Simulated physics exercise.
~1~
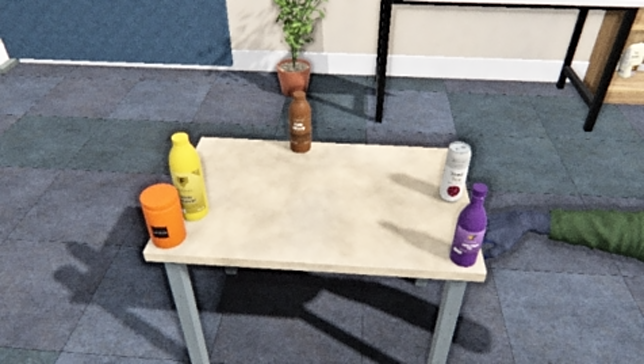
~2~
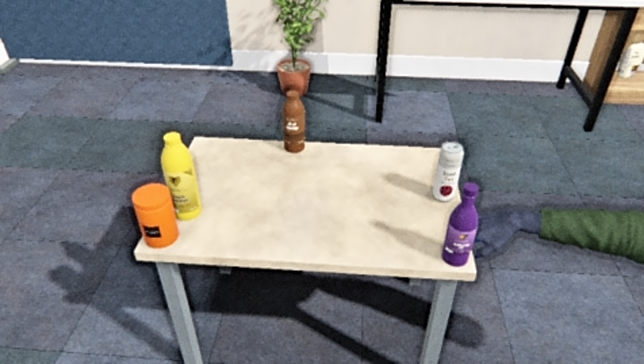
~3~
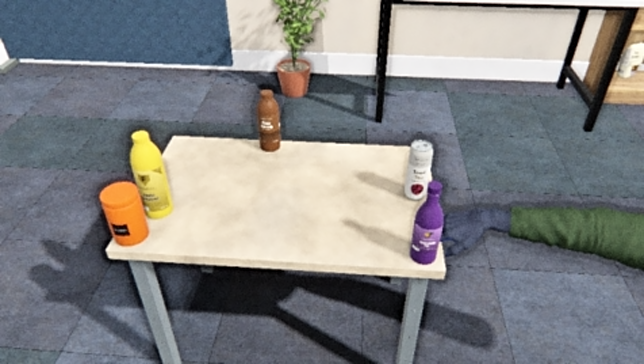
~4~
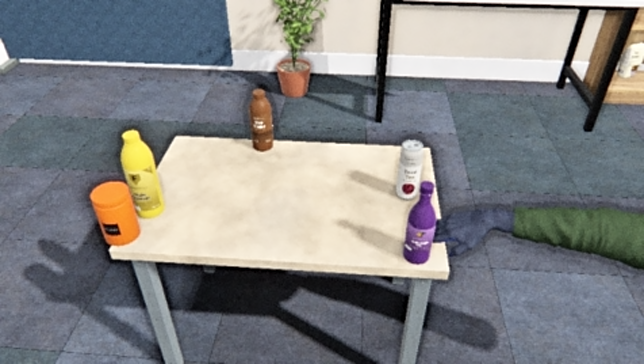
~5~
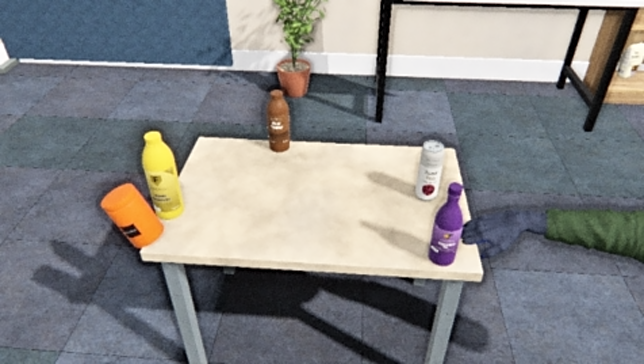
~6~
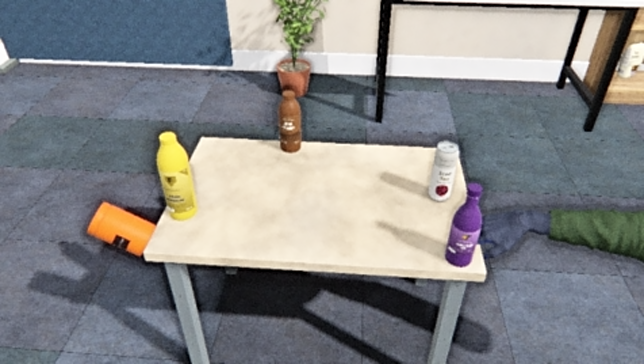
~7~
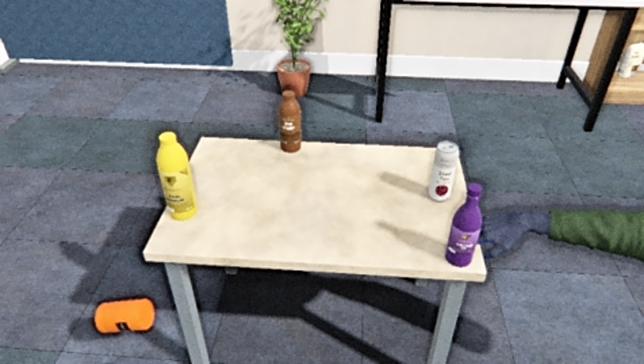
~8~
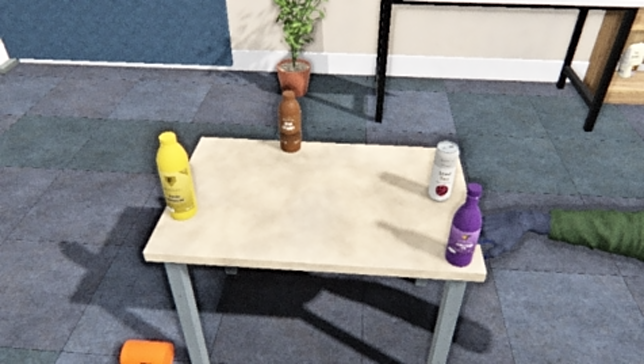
To begin with, an orange jar, a yellow bottle, a brown bottle, a white can and a purple bottle stand on a small table, with a gloved hand in a green sleeve at its right side. The table slides a short way to the left, carrying all five items upright. It then moves back to the right, and the orange jar tilts over the left edge. The jar drops to the floor and lies on its side, rolling toward the viewer. At the end, the other four, including the brown bottle, still stand on the motionless table.
